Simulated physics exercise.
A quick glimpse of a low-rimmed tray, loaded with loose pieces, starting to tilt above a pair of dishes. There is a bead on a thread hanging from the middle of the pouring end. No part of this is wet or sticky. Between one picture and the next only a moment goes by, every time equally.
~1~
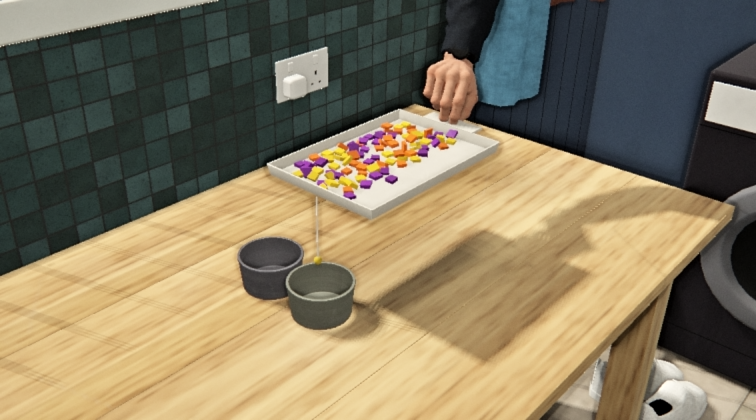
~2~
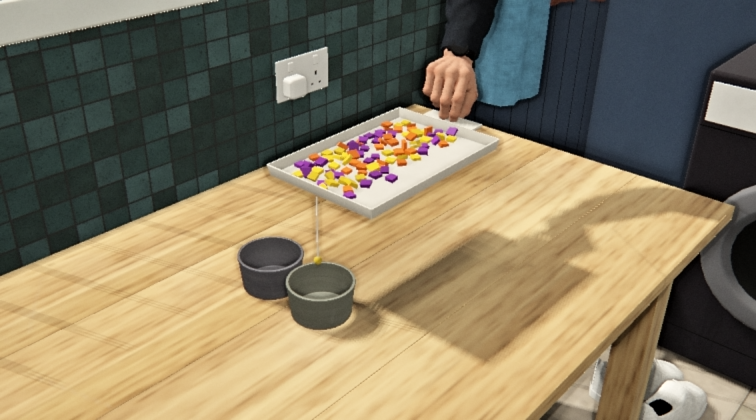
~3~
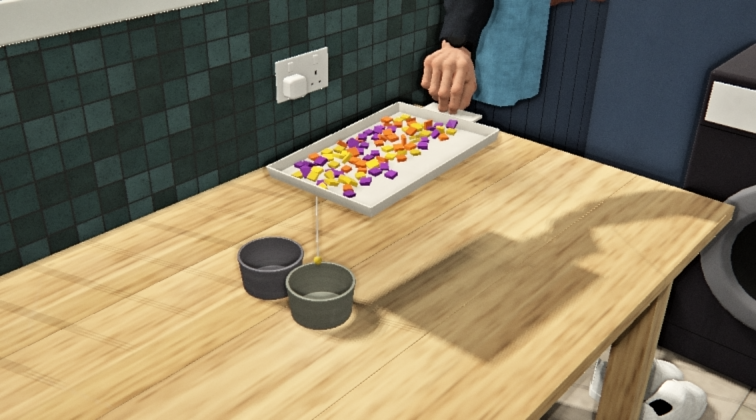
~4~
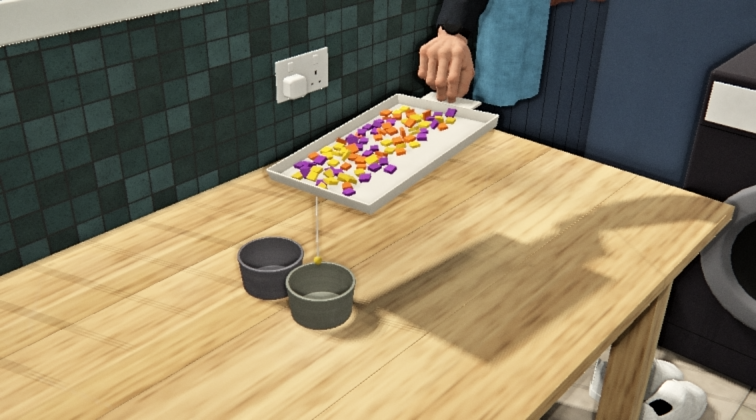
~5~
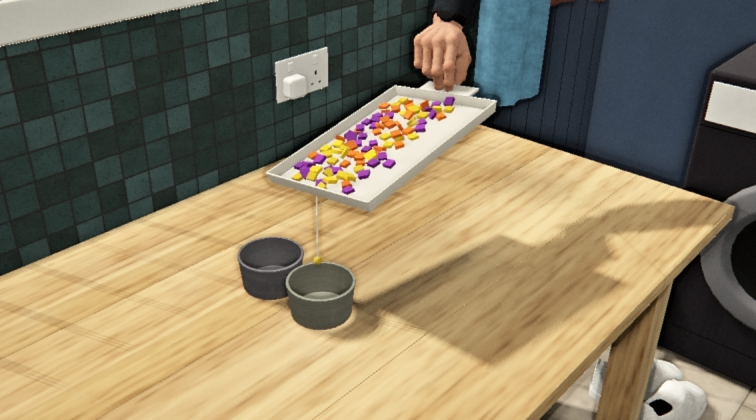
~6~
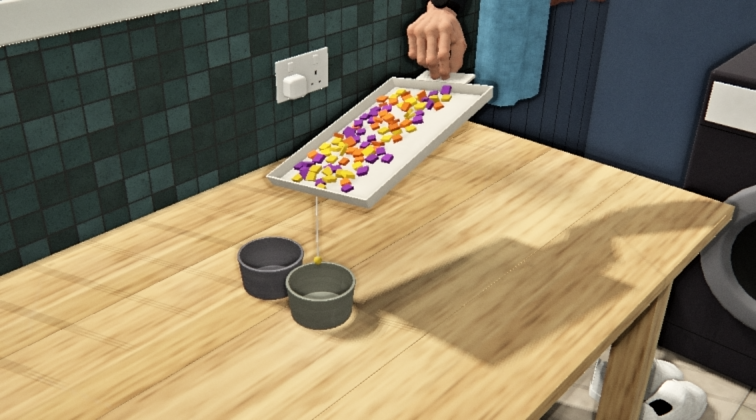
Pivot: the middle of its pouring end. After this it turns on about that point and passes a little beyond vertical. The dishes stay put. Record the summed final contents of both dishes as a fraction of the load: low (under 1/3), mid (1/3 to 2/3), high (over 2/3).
Recorded: High.
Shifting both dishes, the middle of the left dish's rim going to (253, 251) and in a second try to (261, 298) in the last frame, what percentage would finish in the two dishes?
Close to 60 in a hundred, then close to 0 in a hundred.
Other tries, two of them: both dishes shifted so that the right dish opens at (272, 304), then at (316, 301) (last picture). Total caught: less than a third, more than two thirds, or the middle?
First: Under a third. Second: Below one third.
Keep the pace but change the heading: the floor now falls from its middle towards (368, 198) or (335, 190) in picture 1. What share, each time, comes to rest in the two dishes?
About 20 % and 30 %.
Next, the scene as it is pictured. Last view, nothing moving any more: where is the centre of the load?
Roughly at pixel (273, 273).
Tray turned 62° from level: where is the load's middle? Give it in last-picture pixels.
(315, 140).
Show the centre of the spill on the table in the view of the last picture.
About (294, 268).
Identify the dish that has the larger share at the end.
In the end, more sits in the leftmost one.
Just after the last frame, tray tipped steeply; almost all on the tray; just a few in the air.
A moment on, tray tipped right over; roughly a quarter on the tray; roughly half in the left dish; about a tenth outside both; roughly a quarter in the air.
Further on, tray tipped past a quarter turn; the larger part in the left dish; about a tenth outside both.
When it is over, tray tipped past a quarter turn; not one in the right dish; the larger part in the left dish; about a tenth outside both.
